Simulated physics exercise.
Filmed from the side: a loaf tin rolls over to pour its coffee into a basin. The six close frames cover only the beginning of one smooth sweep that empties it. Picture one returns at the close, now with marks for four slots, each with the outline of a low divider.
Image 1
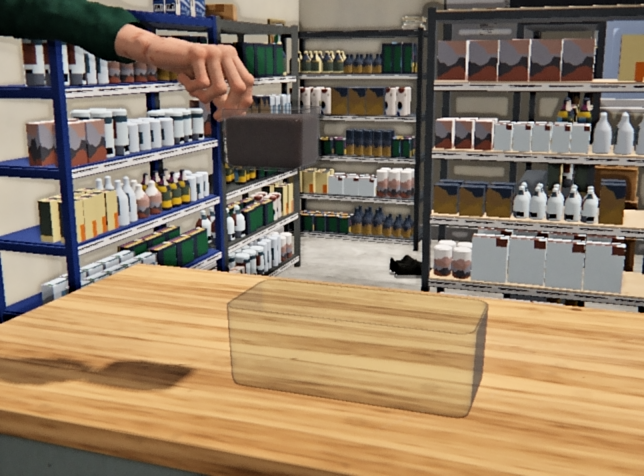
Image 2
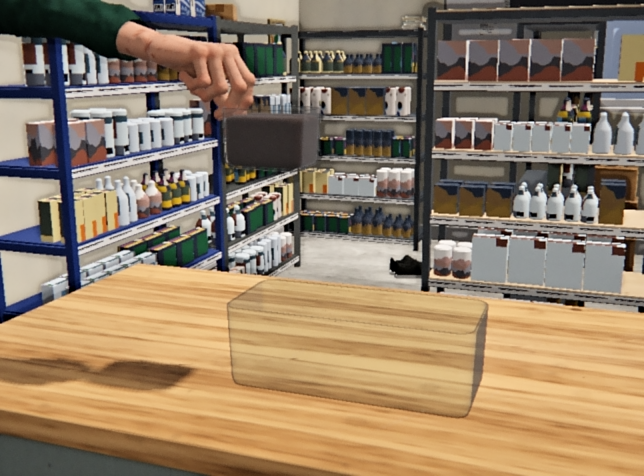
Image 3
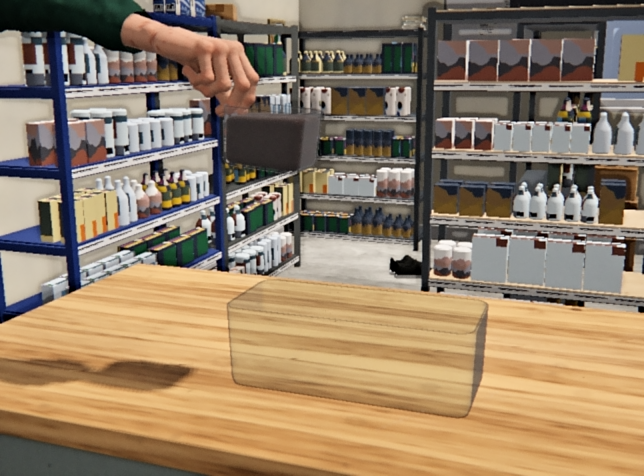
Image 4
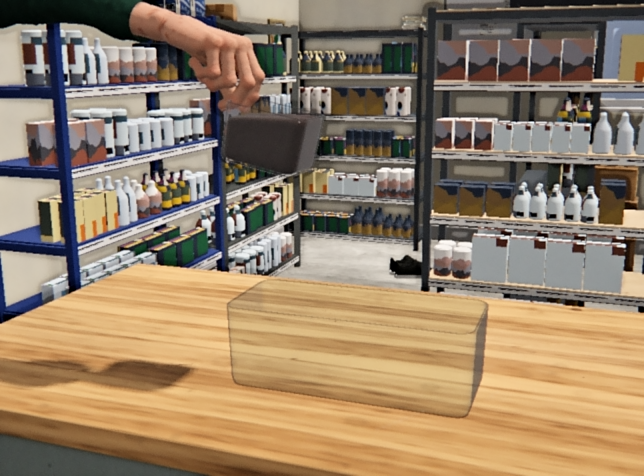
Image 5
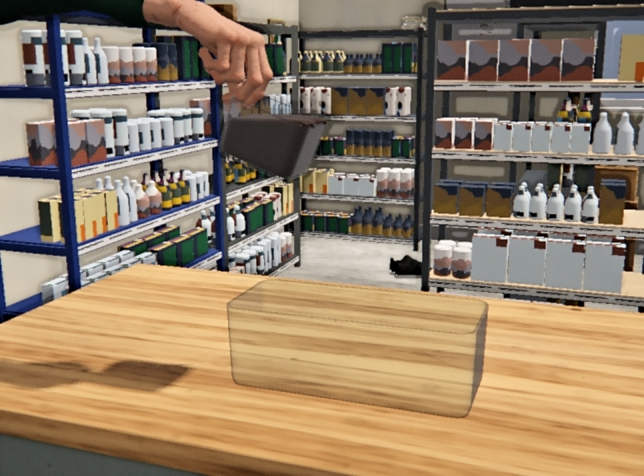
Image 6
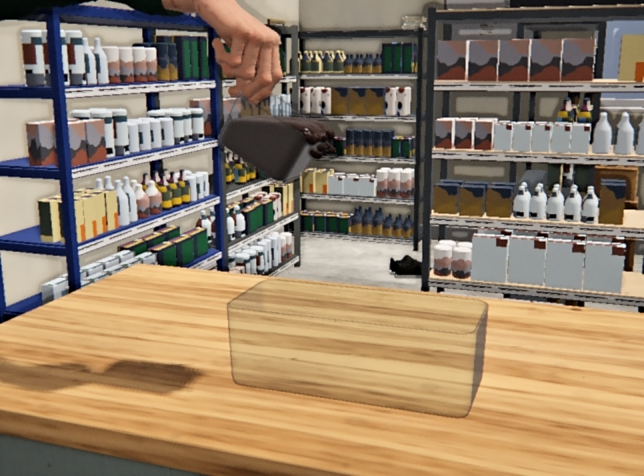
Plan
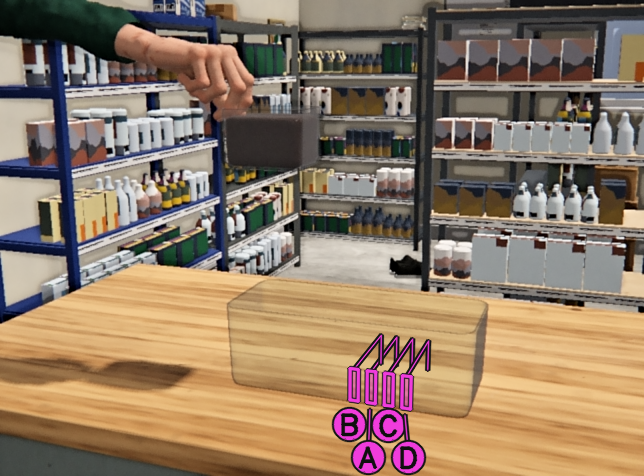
In a storeroom lined with stocked shelves, a hand holds a dark container level above a clear basin on a wooden table, then gradually tilts it to the right until dark contents show at its lowered lip.
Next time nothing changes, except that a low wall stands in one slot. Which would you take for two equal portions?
Place A does it best.
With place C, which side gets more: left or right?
The left one.
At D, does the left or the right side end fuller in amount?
The left one.
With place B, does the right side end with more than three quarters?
No.
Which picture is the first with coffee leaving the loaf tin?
In picture 5.
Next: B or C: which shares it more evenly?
That is place B.
In magenta, A at (369, 409); B at (352, 406); C at (387, 412); D at (404, 415).
With A, about 48 % ends left of the wall and 50 % right of it.
With B, about 30 % ends left of the wall and 68 % right of it.
With C, about 89 % ends left of the wall and 9 % right of it.
With D, about 93 % ends left of the wall and 5 % right of it.
